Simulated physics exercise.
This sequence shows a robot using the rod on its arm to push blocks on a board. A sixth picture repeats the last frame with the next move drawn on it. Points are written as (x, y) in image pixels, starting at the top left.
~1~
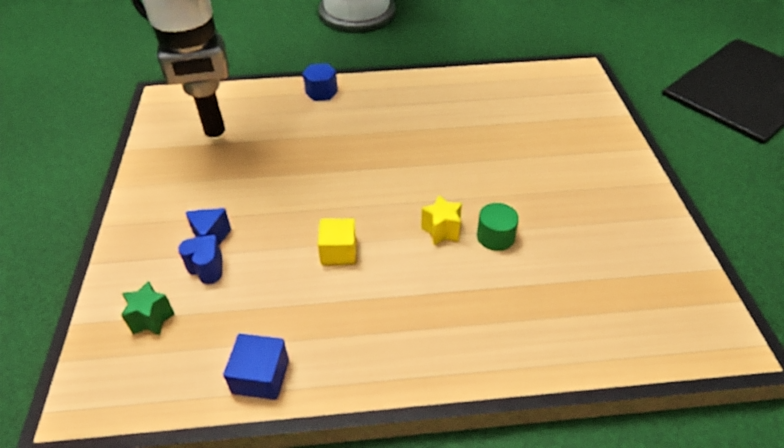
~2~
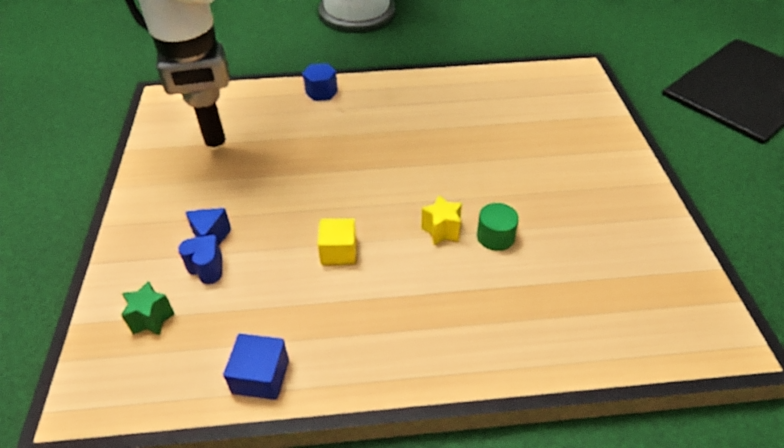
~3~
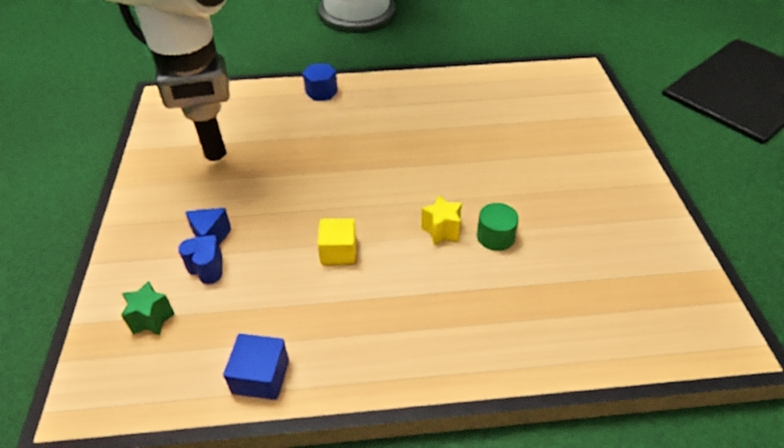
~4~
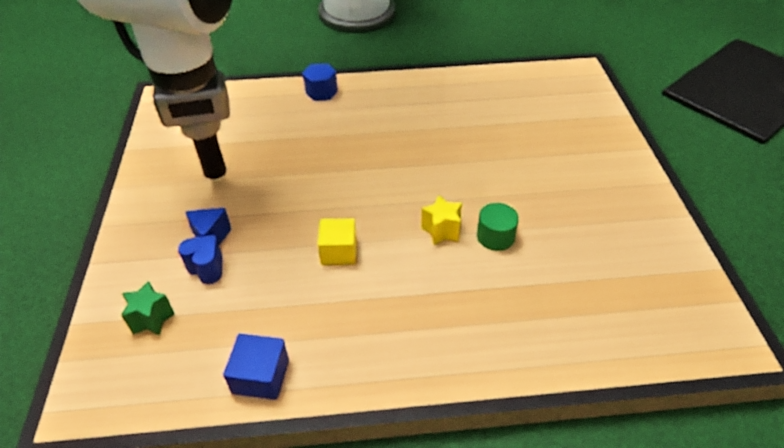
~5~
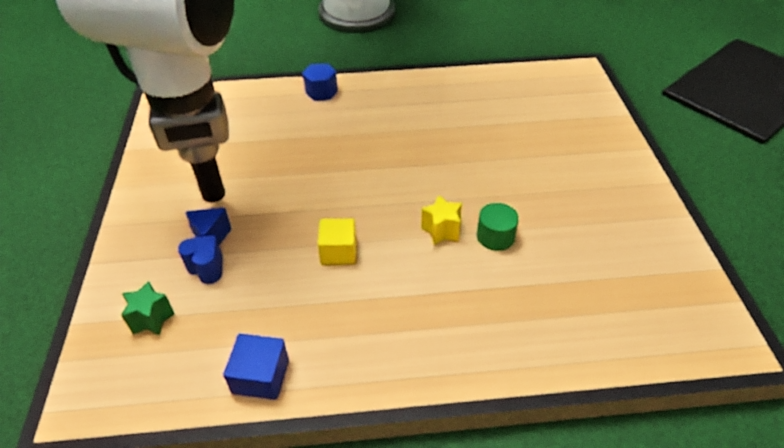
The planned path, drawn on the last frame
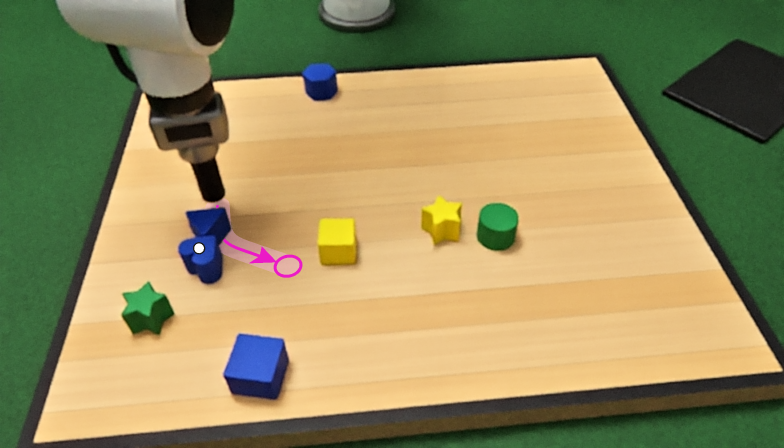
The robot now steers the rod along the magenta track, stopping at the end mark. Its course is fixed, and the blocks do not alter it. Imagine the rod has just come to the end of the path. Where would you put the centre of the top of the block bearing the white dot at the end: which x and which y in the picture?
If I read the scene right, the answer is (190, 269).
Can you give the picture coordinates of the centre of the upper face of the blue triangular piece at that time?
It is going to be at (204, 241).
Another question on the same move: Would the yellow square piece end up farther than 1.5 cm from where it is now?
Short answer: No.
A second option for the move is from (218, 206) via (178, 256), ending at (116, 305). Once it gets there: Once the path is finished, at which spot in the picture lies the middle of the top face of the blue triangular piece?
The blue triangular piece ends near (199, 234).
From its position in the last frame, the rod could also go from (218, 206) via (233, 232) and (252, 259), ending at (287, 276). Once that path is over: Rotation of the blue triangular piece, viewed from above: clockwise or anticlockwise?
It ends up turned clockwise.
The drawn path runs from (218, 206) by way of (221, 235) and (251, 253) to (288, 266); the dot is on the blue heart-shaped block.
The first path, step by step. One third of the way, rod at (217, 224); blue heart-shaped block at (192, 265); blue triangular piece at (203, 234), turned 20° clockwise.
Two thirds of the way, rod at (248, 242); blue heart-shaped block at (189, 269), turned 15° anticlockwise; blue triangular piece at (204, 241), turned 50° clockwise.
At the end, rod at (286, 255); blue heart-shaped block at (189, 269), turned 15° anticlockwise; blue triangular piece at (204, 241), turned 50° clockwise; yellow square piece not moved.
